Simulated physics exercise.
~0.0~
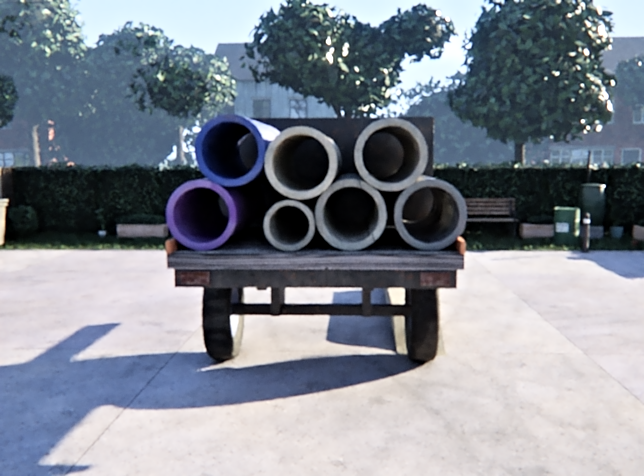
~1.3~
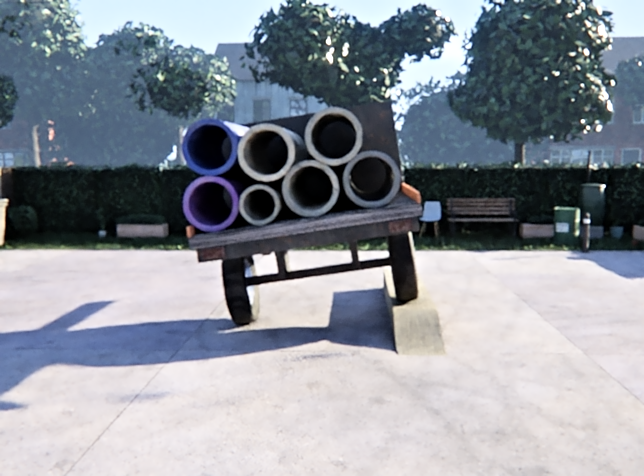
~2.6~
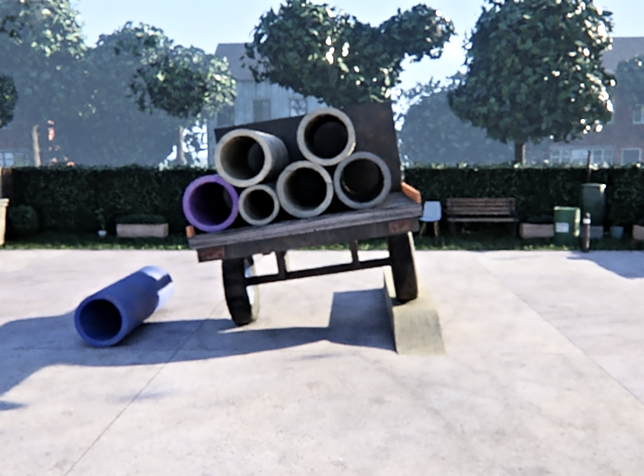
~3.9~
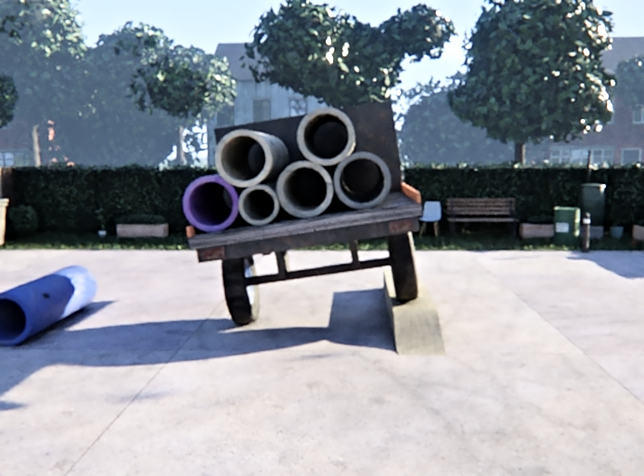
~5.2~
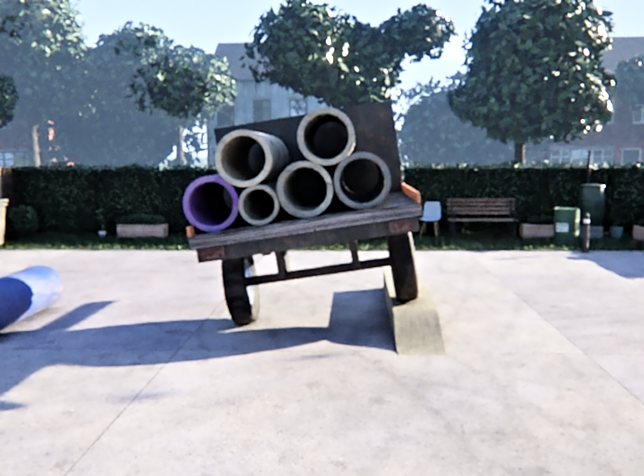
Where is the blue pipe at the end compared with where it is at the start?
At the start the blue pipe sits in the upper row of the load, at the left end. By the end it is on the ground to the left of the trailer, partly out of view at the left edge.
A trailer of pipes tilts on a raised slab, and the blue one rolls off left.
